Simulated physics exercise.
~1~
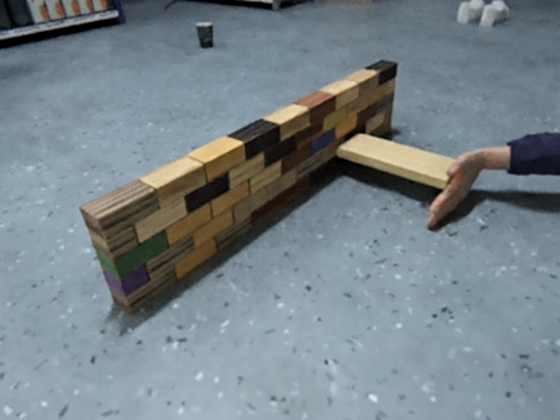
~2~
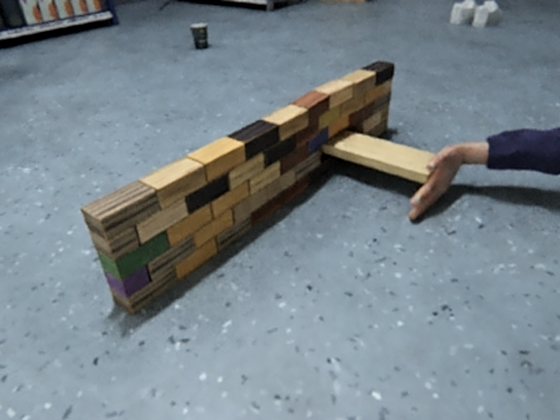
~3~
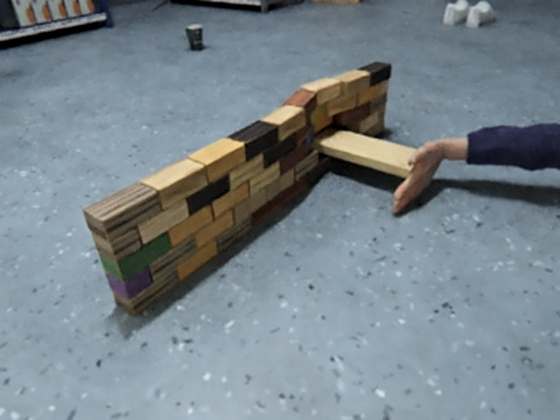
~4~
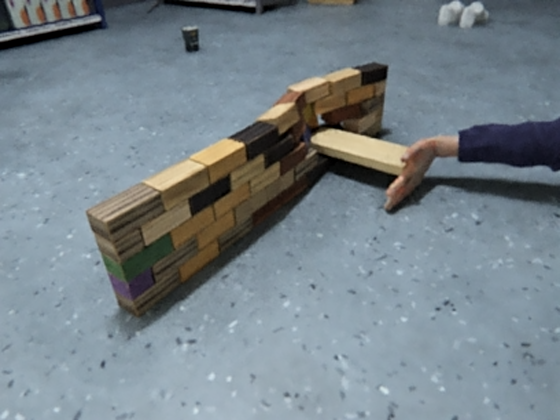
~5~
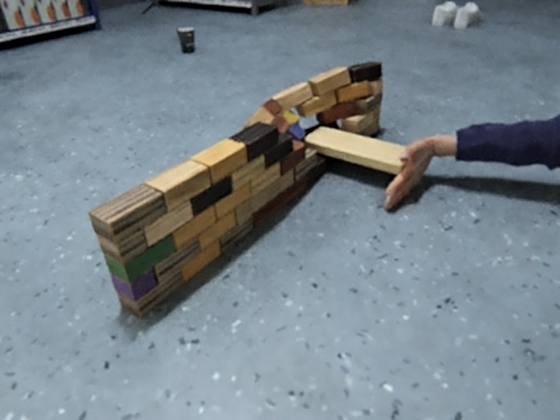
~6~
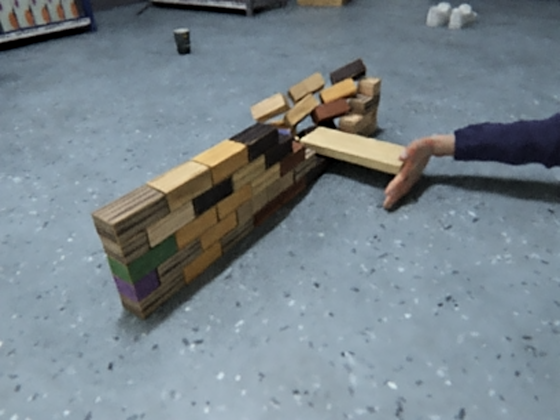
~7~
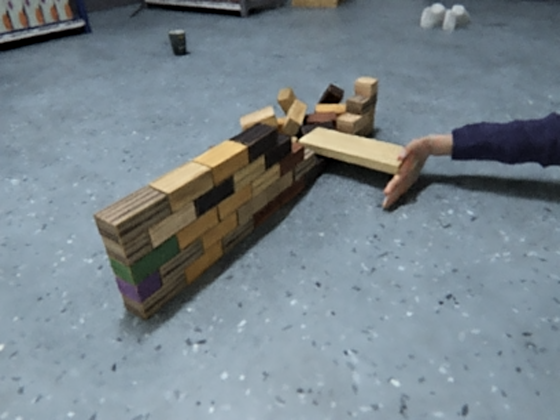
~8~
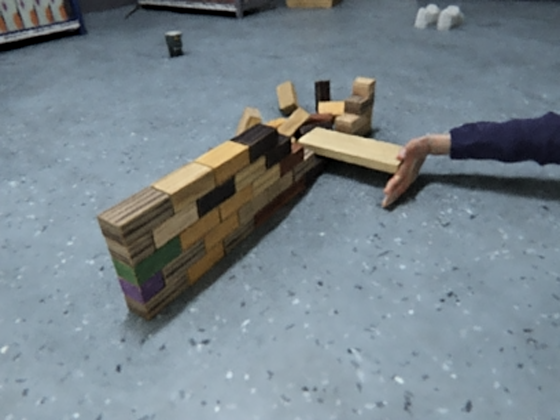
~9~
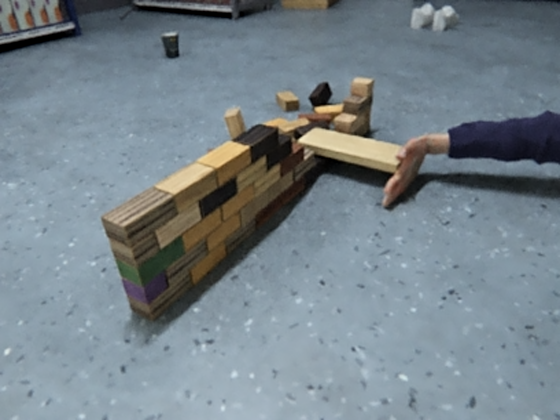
A hand pushed a long wooden block into a low wall of wooden blocks, making the section near the far end bulge, then break apart and tumble behind it, while the longer near part and a small stack at the far end stayed standing.
